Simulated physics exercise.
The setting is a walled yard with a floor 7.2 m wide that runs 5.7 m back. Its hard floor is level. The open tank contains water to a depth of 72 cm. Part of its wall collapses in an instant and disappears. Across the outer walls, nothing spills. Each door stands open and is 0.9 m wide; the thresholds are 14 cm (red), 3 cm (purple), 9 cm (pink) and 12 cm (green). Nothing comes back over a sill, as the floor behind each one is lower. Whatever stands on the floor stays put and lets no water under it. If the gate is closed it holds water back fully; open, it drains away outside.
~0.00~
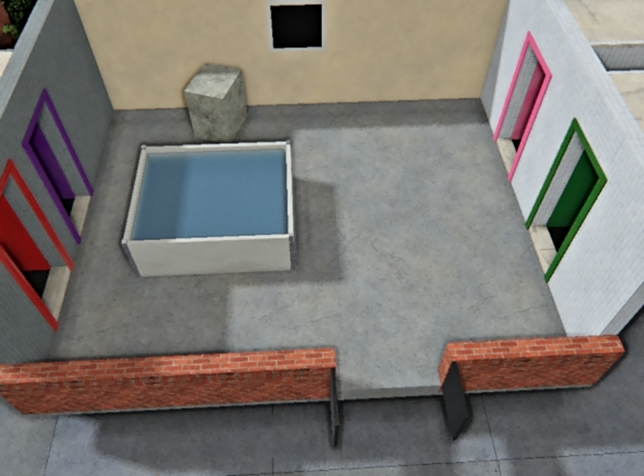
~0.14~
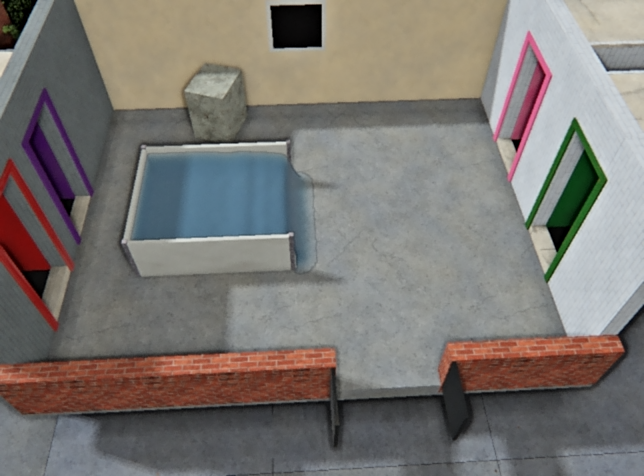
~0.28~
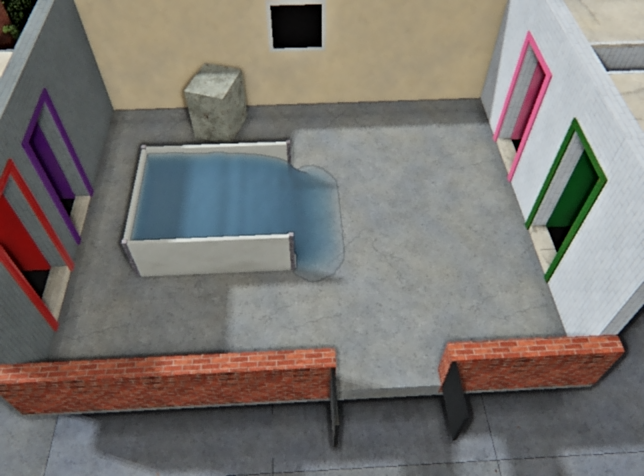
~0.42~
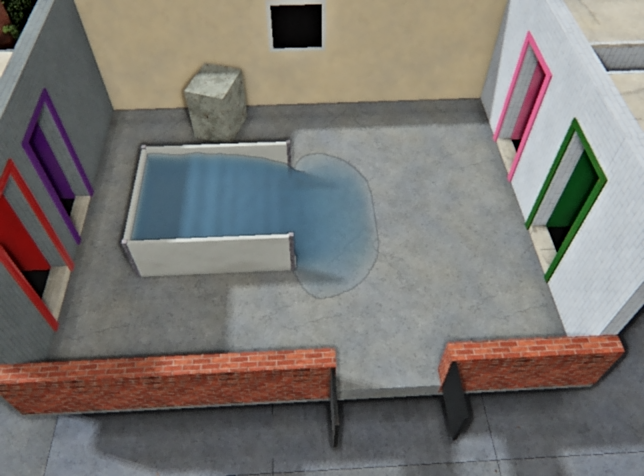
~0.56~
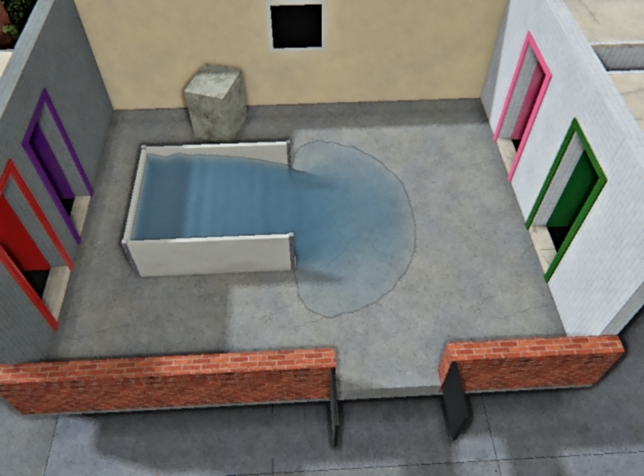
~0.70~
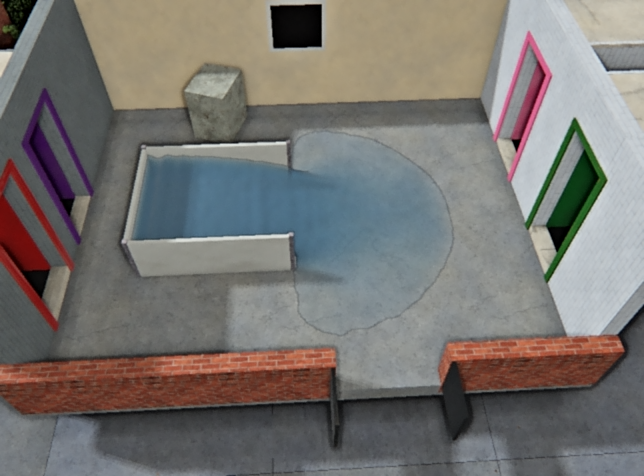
Water pours from the open right side of a white tank and spreads across the grey yard floor.
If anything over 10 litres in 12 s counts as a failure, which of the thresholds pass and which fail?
The red door passes. The purple door fails. The pink door fails. The green door fails.
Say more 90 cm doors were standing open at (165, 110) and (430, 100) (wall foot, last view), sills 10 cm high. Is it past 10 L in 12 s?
Door 1: Limit not reached; door 2: Limit broken.
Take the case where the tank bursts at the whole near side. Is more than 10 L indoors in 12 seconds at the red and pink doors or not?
So red ends up past the limit and pink ends up short of it.
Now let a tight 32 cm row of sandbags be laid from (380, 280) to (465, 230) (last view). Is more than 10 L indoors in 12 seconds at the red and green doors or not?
Then: Red under, green below.
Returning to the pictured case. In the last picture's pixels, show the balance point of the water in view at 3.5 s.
Centre: Approx. (394, 213) px.
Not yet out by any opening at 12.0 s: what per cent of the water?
Remaining: Roughly 76 %.
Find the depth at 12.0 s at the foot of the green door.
I'd put it near 5.5 cm.
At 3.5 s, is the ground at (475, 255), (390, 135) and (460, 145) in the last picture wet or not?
Respectively: Got hit, got hit, got hit.
After 1.4 s water covers 45 % of the floor and is deepest (34 cm) near (515, 210); red door not reached, purple door not reached, pink door 16 cm at the sill, 4 L in, green door 21 cm at the sill, 8 L in.
After 2.2 s water covers 50 % of the floor and is deepest (39 cm) near (564, 349); red door not reached, purple door not reached, pink door 28 cm at the sill, 68 L in, green door 31 cm at the sill, 77 L in.
After 3.5 s water covers 50 % of the floor and is deepest (28 cm) near (477, 105); red door not reached, purple door not reached, pink door 21 cm at the sill, 177 L in, green door 23 cm at the sill, 177 L in.
After 7.0 s water covers 85 % of the floor and is deepest (14 cm) near (254, 159); red door not reached, purple door not reached, pink door 9 cm at the sill, 246 L in, green door 9 cm at the sill, 217 L in.
After 12.0 s water covers 100 % of the floor and is deepest (10 cm) near (88, 211); red door 6 cm at the sill, 0 L in, purple door 9 cm at the sill, 20 L in, pink door 7 cm at the sill, 247 L in, green door 6 cm at the sill, 217 L in.
